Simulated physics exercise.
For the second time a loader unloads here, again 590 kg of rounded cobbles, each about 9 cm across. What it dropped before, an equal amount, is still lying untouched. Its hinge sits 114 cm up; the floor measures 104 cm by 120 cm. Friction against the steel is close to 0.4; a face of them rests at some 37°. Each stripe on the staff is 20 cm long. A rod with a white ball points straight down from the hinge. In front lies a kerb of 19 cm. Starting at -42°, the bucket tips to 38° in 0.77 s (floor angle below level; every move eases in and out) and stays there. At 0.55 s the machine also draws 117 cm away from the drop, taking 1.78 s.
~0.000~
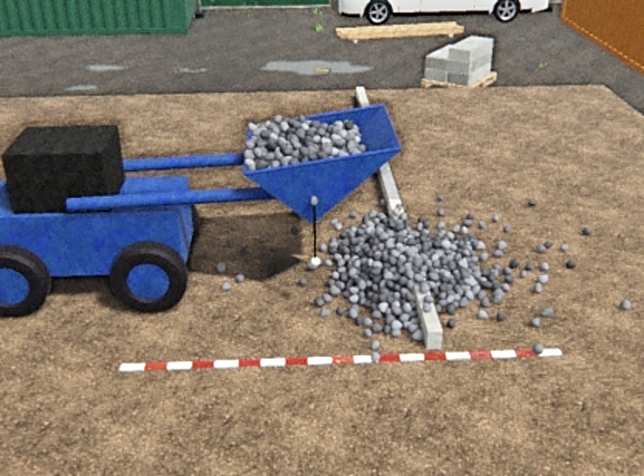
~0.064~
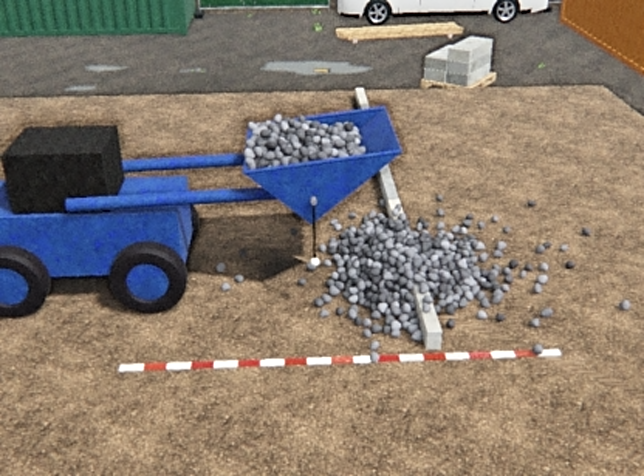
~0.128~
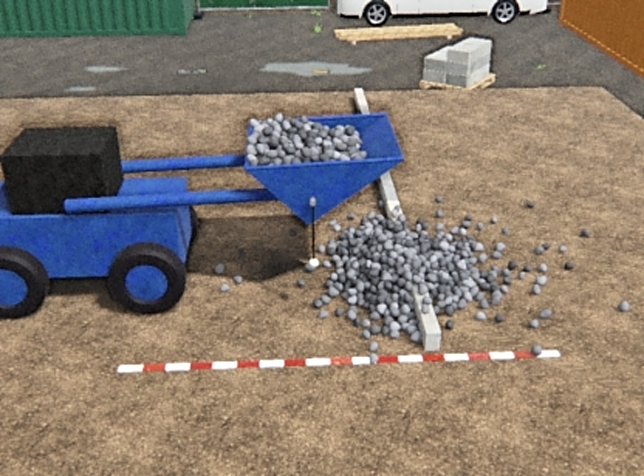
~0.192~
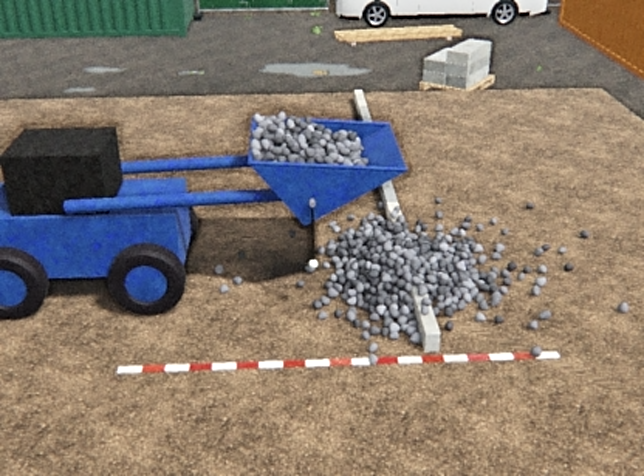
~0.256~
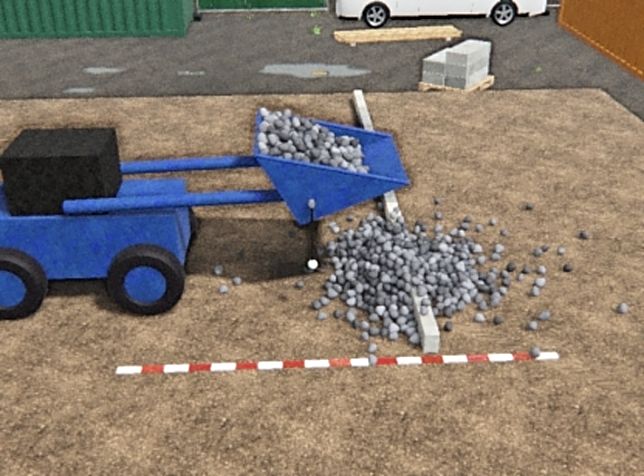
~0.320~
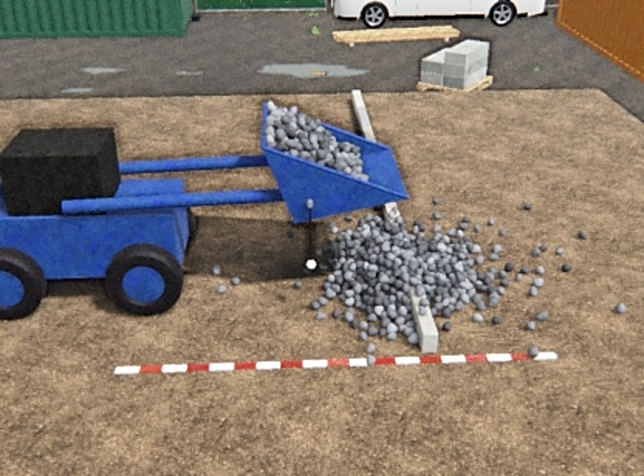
On a dirt yard edged by containers and a parked white vehicle, a blue wheeled loader holds a bucket of grey stones beside a scattered pile lying across a pale kerb. The bucket slowly tilts forward, its back rising and front lip lowering, while the stones inside shift slightly toward the lip.
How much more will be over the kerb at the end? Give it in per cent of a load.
Roughly 24 per cent of a load more.
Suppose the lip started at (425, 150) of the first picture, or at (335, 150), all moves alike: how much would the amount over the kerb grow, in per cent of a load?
First some 45, then 0 per cent.
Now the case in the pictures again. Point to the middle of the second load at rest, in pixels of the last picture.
Their middle is at about (366, 264).
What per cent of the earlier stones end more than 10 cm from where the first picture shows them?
About 15 per cent.
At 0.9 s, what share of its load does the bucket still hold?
About 70 per cent.
After 0.6 s the floor is at 26°; in per cent of one load, 100 in the bucket, 69 on this side of the kerb, 32 over the kerb; the foremost stones are at (558, 253).
After 0.9 s the floor is at 38°; in per cent of one load, 72 in the bucket, 97 on this side of the kerb, 32 over the kerb; the foremost stones are at (558, 253).
After 2.8 s the floor is at 38°; in per cent of one load, 0 in the bucket, 145 on this side of the kerb, 55 over the kerb; the foremost stones are at (581, 266).
After 5.5 s the floor is at 38°; in per cent of one load, 0 in the bucket, 145 on this side of the kerb, 55 over the kerb; the foremost stones are at (581, 266). Net gain over the kerb, 24.
